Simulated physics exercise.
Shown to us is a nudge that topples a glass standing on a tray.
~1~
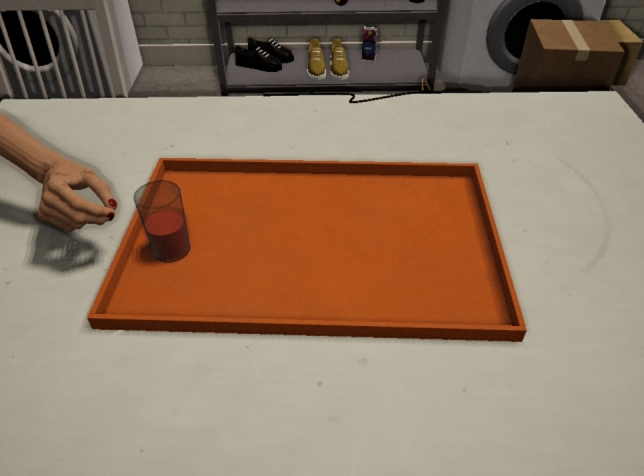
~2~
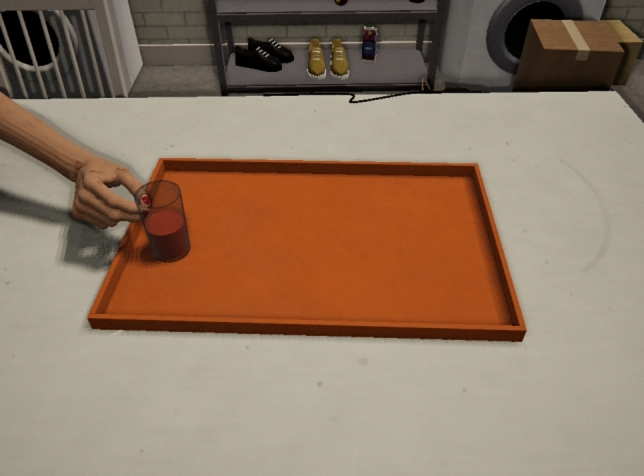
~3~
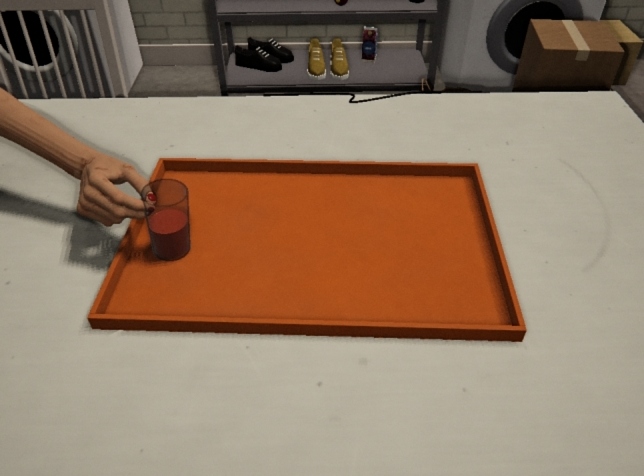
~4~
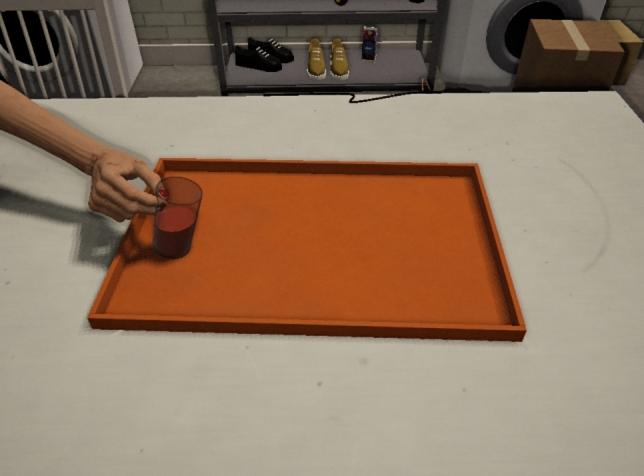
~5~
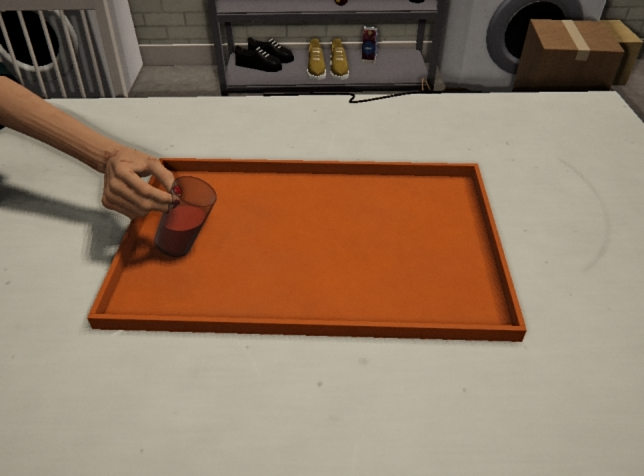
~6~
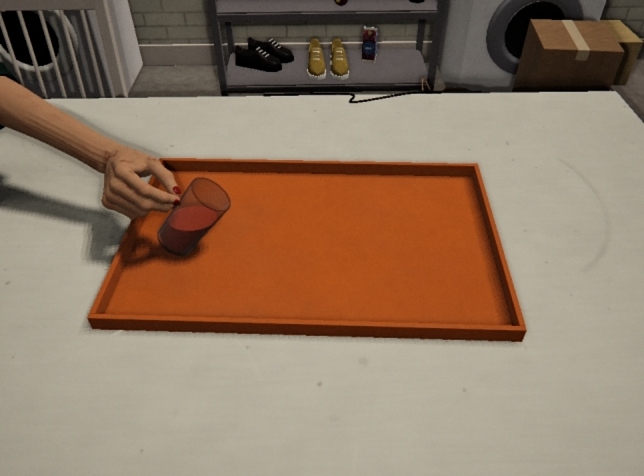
In a laundry room, a hand reaches in from the left and pushes a half-full glass rightward on an orange tray, tilting it.
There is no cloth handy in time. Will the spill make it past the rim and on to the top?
No, it stays in the tray.
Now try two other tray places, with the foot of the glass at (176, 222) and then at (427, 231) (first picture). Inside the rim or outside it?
First it keeps within the tray, then it escapes from the tray.
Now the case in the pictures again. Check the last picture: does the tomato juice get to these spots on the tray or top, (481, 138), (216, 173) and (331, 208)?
Point one is never touched, point two is never touched, point three is caught by it.
Next, the glass lies in the tray; the puddle covers about as much as a plate; the top is dry.
After that, the puddle covers about as much as a tray; the top is dry.
Finally, the puddle covers about as much as a tray; the top is dry.
